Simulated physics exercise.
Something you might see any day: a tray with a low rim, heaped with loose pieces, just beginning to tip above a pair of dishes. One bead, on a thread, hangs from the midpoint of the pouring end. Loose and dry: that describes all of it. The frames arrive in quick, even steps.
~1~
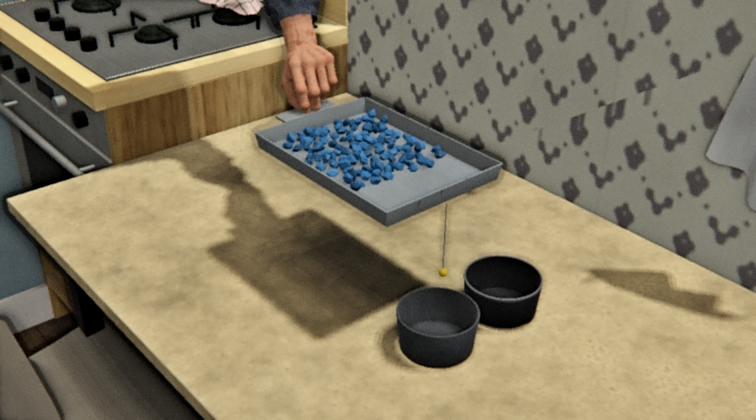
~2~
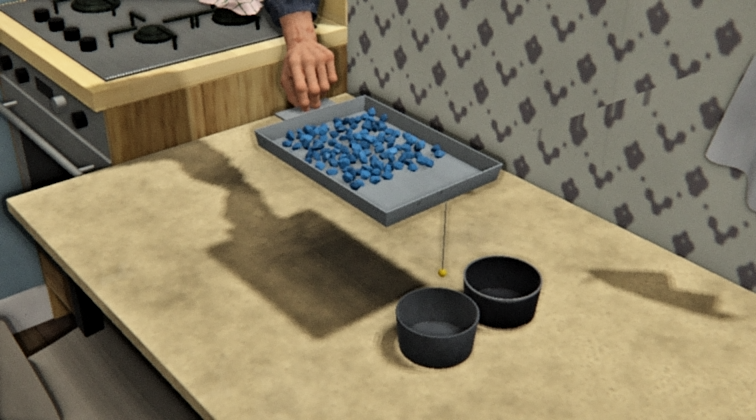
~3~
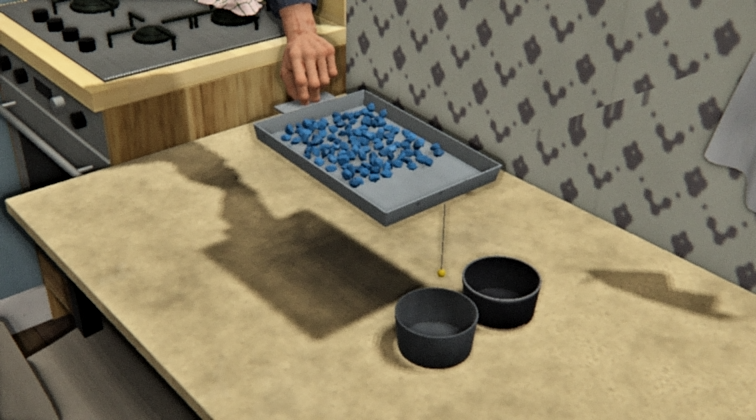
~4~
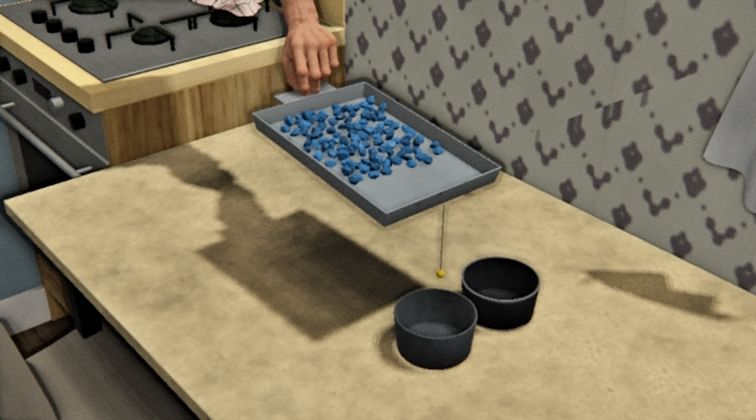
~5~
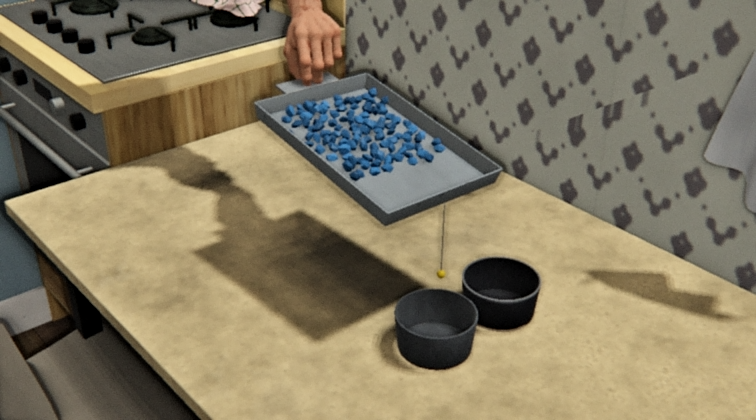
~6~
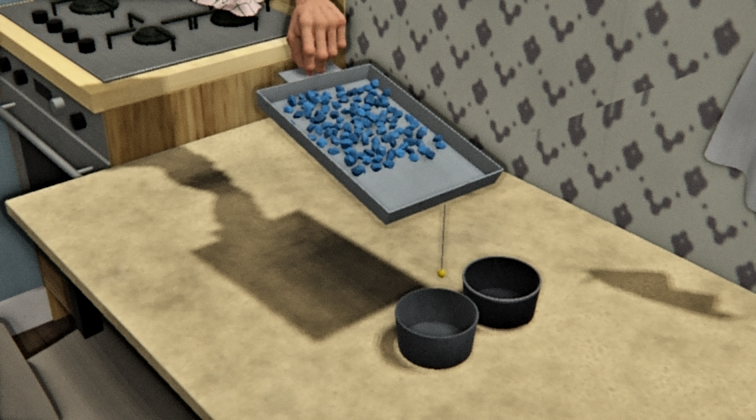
Tray of blue stones slowly tilting as a hand raises its far end, above two dark dishes on a kitchen counter.
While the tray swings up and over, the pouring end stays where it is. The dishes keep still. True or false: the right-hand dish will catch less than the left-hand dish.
False, the right-hand dish catches more.
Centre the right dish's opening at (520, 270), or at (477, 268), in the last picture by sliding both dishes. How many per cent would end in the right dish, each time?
The first try gives 50 per cent, the second 40 per cent.
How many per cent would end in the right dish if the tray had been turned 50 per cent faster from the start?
It would be around 60 per cent.
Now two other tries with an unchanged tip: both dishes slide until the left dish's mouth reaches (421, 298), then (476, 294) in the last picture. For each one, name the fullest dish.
First try: The rightmost dish. Second try: The leftmost dish.
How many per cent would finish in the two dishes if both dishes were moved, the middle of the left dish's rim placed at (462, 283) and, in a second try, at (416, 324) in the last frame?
50 %, 70 %.
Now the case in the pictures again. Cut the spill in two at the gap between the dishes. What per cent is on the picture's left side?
Roughly 20 percent.
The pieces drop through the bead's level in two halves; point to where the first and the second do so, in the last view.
Near (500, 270) and later near (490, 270).
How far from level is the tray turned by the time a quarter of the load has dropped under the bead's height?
The angle is roughly 80° at that point.
Shortly afterwards, tray tipped steeply; all but a few on the tray; only a few in the air.
Next, tray tipped right over; near two thirds on the tray; a little in the left dish; near a quarter in the right dish; a little outside both; only a few in the air.
Some moments later, tray tipped past a quarter turn; near a quarter in the left dish; near two thirds in the right dish; a little outside both.
In the end, tray tipped past a quarter turn; near a quarter in the left dish; near two thirds in the right dish; a little outside both.
